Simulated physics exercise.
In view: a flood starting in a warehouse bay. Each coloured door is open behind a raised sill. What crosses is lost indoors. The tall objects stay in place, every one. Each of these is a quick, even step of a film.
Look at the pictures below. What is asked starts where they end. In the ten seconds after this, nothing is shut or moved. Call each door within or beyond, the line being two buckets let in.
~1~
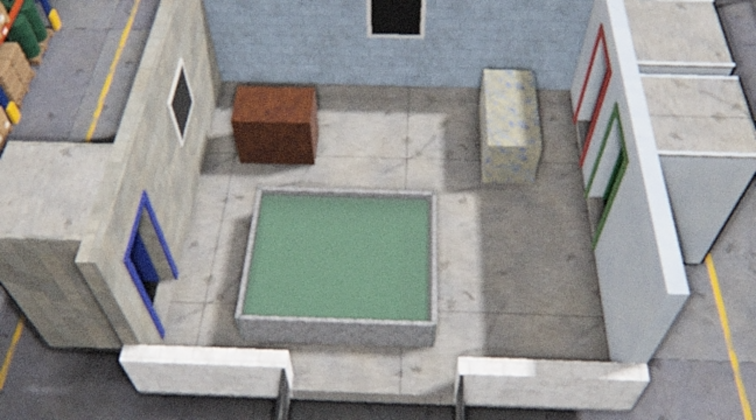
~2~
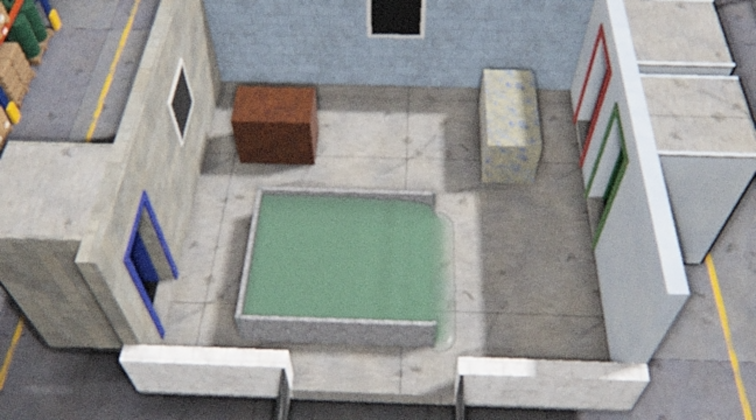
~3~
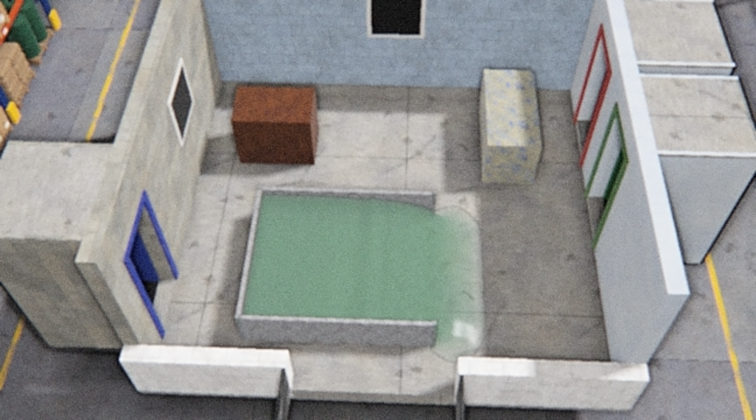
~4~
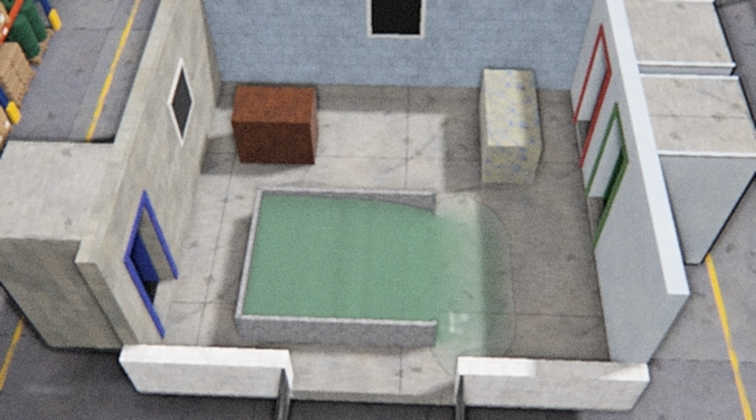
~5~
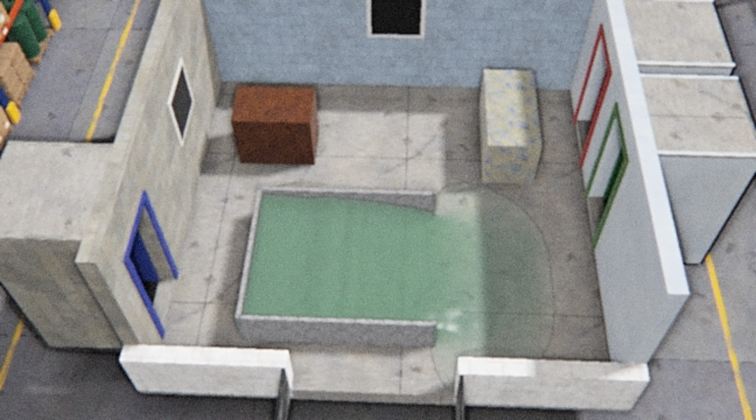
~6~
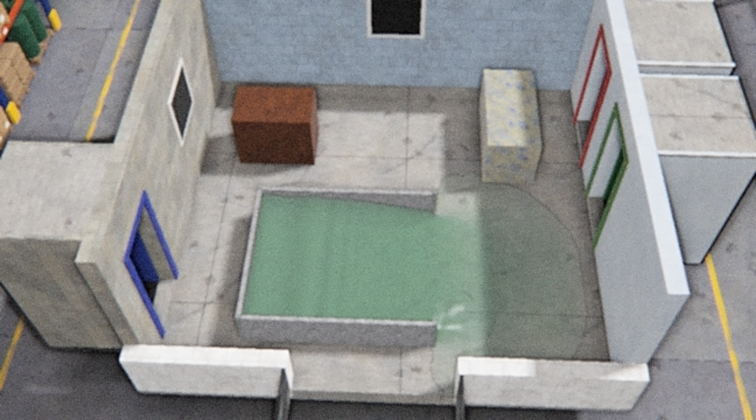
Green door - beyond; red door - beyond; blue door - within.
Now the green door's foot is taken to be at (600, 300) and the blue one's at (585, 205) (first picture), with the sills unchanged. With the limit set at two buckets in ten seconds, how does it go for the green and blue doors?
First the green door, which crosses the line, then the blue door, which crosses the line.
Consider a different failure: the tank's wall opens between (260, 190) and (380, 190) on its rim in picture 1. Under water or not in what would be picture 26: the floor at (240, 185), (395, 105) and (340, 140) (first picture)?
Going through them, the first would be submerged, the next submerged and the last submerged.
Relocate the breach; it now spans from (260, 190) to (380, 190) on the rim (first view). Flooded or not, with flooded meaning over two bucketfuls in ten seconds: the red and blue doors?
Outcome: Red remains short; blue overshoots.
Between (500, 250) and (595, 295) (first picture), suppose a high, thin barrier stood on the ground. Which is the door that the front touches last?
My choice is the one in blue.
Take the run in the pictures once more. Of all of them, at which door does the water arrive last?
It's the blue one.
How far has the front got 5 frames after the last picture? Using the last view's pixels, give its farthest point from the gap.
My estimate: Roughly (579, 169).
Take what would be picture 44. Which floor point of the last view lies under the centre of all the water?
The water's middle lies around (454, 225).
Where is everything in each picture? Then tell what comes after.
The first picture shows still water in the open tank at (342, 254).
In the second picture, the front is at (436, 348), out from the gap at (431, 271).
In the third picture, water pours out at (431, 273) and has run to (457, 356).
In the fourth picture, water pours out at (431, 273) and has run to (468, 202).
In the fifth picture, water pours out at (431, 273) and has run to a hidden place.
In the sixth picture, water pours out at (431, 273) and has run to (578, 331).
A moment on, water covers 30 % of the floor; the green door under two buckets in, the red door not reached, the blue door not reached.
Next, water covers 35 % of the floor; the green door far over two buckets in, the red door wet at the sill, nothing in, the blue door not reached.
Then, water covers 40 % of the floor; the green door far over two buckets in, the red door wet at the sill, nothing in, the blue door not reached.
Later, water covers 85 % of the floor; the green door far over two buckets in, the red door over two buckets in, the blue door under two buckets in.
In the end, water covers 100 % of the floor; the green door far over two buckets in, the red door over two buckets in, the blue door under two buckets in.
